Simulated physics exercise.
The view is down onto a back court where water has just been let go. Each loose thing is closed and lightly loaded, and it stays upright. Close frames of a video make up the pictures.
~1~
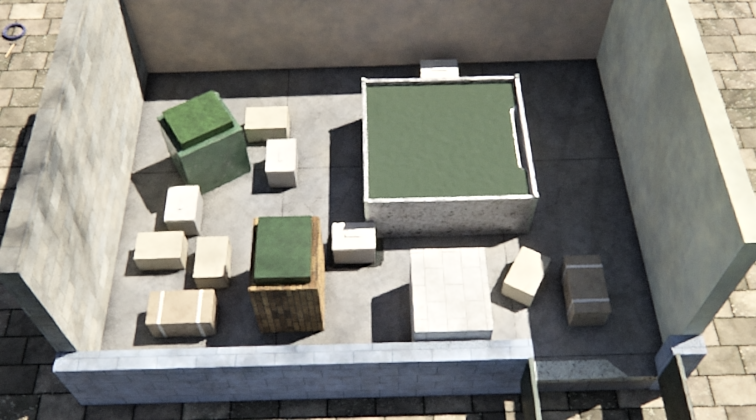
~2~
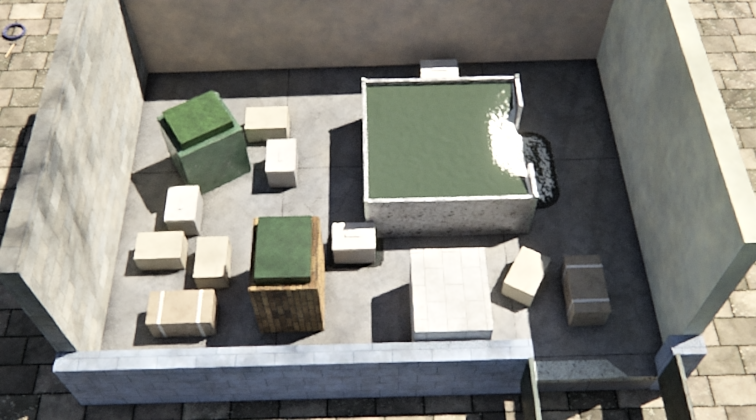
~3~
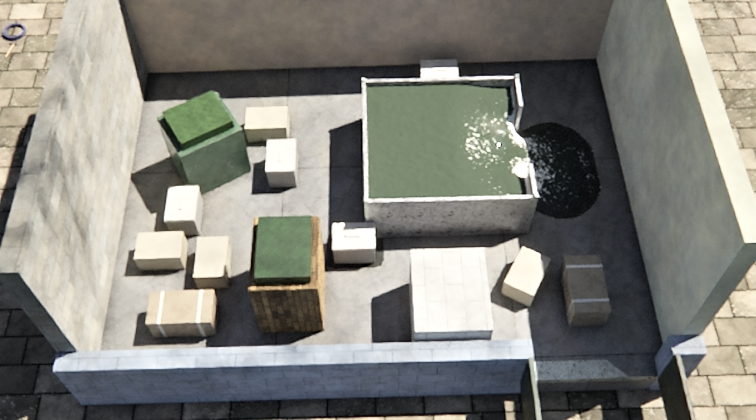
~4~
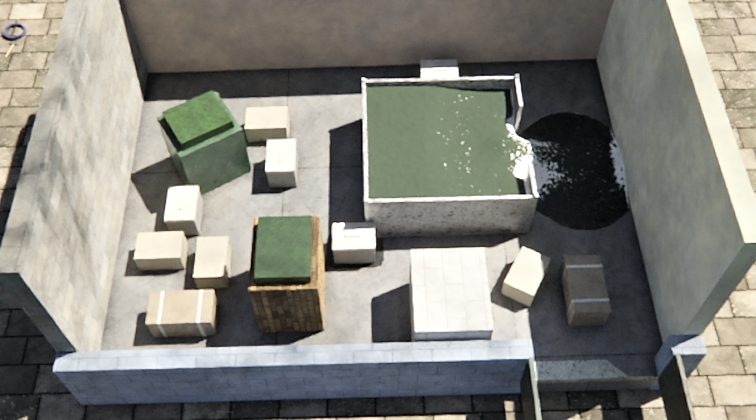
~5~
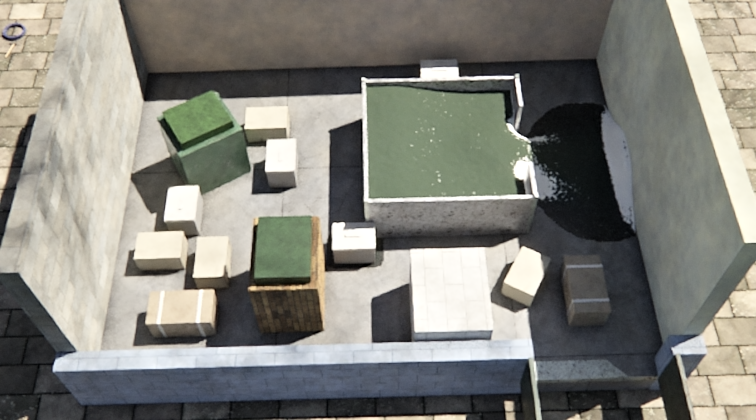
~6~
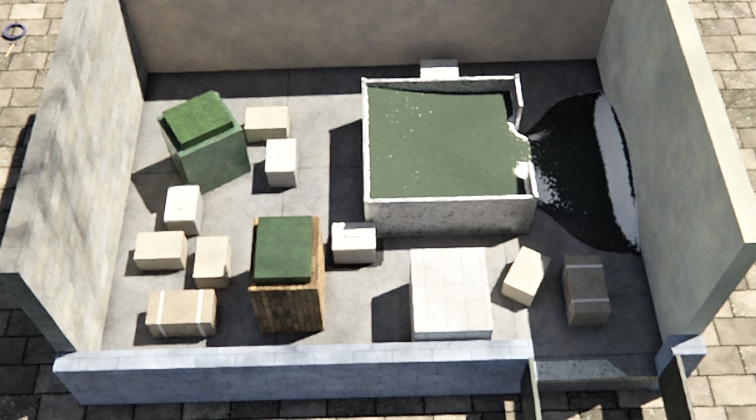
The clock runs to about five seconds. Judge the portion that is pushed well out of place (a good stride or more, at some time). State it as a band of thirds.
The share moved far is below one third.
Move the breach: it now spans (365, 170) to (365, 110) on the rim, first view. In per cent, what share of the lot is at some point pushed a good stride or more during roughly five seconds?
I'd guess close to 60 percent.
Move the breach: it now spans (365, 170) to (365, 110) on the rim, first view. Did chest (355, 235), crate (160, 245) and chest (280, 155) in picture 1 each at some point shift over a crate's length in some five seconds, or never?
Here's my take, in sequence: Fails to go that far, dislodged that far, and dislodged that far.
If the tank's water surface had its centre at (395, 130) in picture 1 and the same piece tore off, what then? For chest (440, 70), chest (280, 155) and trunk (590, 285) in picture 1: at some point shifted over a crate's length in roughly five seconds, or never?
In turn: Swept aside, never so far, swept aside.
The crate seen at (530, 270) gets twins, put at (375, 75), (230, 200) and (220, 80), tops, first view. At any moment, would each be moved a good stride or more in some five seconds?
One by one: Knocked well away; hardly budges; knocked well away.
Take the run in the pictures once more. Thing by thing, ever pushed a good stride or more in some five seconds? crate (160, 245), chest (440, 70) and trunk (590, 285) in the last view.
Item one stayed under the mark, item two went the distance, item three went the distance.
A moment on, 0 of 10 are well off their spots; 0 afloat.
Next, 0 of 10 are well off their spots; 0 afloat.
Later, 2 of 10 are well off their spots; 1 afloat.
In the end, 2 of 10 are well off their spots, and 2 have been at some point; 1 afloat.
